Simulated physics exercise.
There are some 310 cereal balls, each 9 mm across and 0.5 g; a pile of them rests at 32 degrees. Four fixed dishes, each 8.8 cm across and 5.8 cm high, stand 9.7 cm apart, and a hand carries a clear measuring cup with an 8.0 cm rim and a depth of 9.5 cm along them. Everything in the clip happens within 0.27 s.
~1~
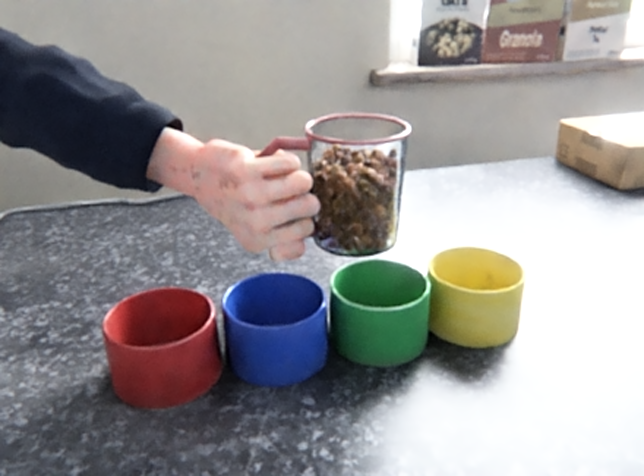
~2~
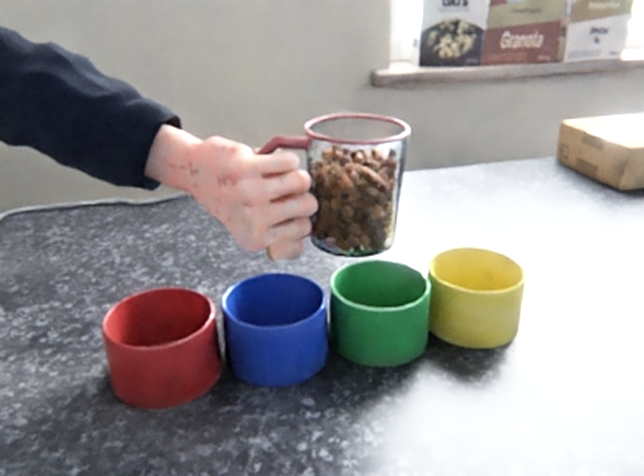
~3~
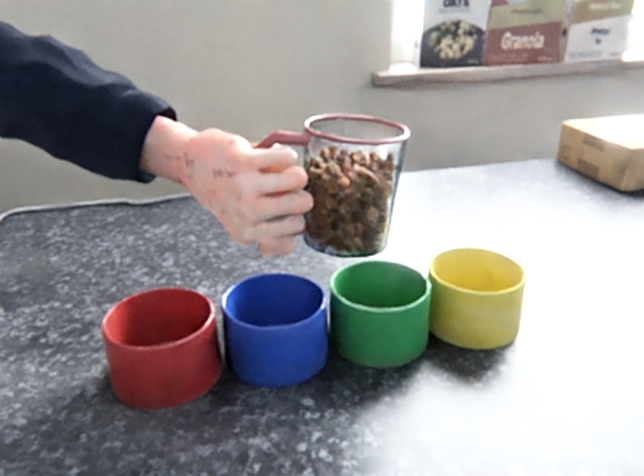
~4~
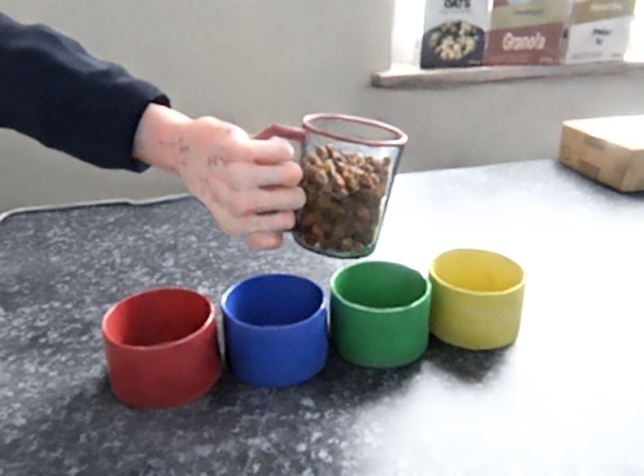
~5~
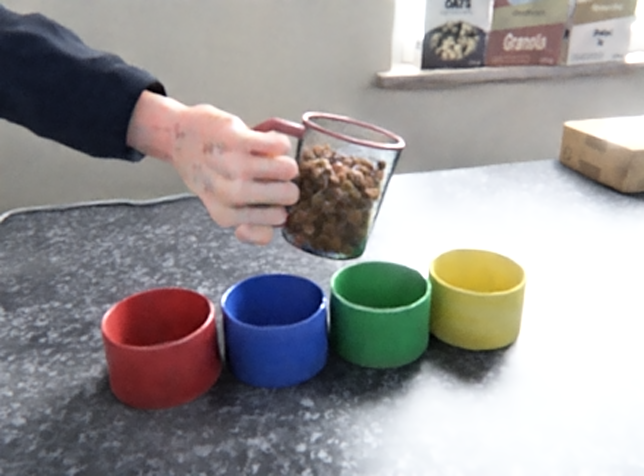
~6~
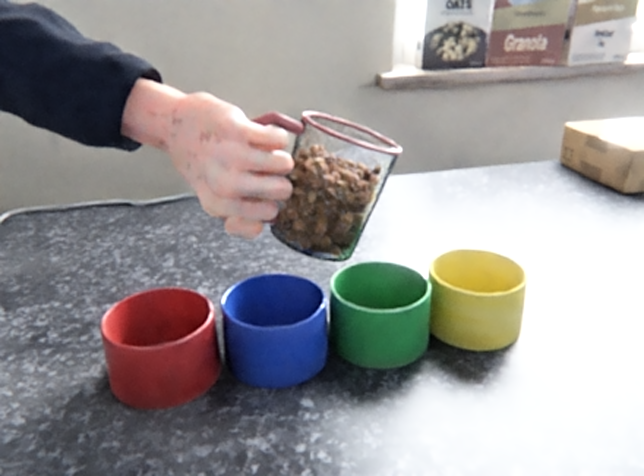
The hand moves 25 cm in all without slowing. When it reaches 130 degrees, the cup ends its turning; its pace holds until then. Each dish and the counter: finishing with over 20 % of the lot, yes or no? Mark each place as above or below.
Marks: Red below, blue above, green below, yellow below, counter below.
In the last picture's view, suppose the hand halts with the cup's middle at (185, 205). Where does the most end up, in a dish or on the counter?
Result: Largest portion at blue.
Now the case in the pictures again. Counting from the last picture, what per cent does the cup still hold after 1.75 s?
I'd put it at roughly 0 per cent.
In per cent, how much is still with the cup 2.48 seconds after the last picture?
Around 0 in a hundred.
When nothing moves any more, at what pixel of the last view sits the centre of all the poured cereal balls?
Centre at rest: Approx. (272, 325) px.
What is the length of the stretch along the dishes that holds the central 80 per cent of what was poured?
About 5 cm.
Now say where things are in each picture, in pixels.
Cup at (356, 185), tilt 0 degrees, lip at (404, 124), moved 0.0 cm; middle of the pieces at (356, 204); yellow dish at (476, 268); green dish at (380, 283); blue dish at (275, 299); red dish at (160, 316), in the first frame.
Cup at (355, 185), tilt 1 degrees, lip at (404, 126), moved 0.1 cm; middle of the pieces at (354, 204), in the second frame.
Cup at (350, 186), tilt 5 degrees, lip at (403, 129), moved 0.5 cm; middle of the pieces at (348, 205), in the third frame.
Cup at (344, 187), tilt 10 degrees, lip at (401, 134), moved 1.0 cm; middle of the pieces at (340, 206), in the fourth frame.
Cup at (338, 187), tilt 15 degrees, lip at (399, 140), moved 1.6 cm; middle of the pieces at (332, 206), in the fifth frame.
Cup at (331, 188), tilt 21 degrees, lip at (396, 146), moved 2.1 cm; middle of the pieces at (324, 207); yellow dish at (478, 270); green dish at (380, 284); blue dish at (274, 300); red dish at (158, 316), in the sixth frame.
Then, 1.05 s after the last picture, tilt 123 degrees; cup holds 60 %, blue 35 %.
Then, 1.75 s after the last picture, tilt 130 degrees; cup holds 0 %, blue 95 %.
Then, 2.48 s after the last picture, tilt 130 degrees; cup holds 0 %, blue 95 %.
In the end, red 0 %, blue 95 %, green 0 %, yellow 0 %, counter 5 %.
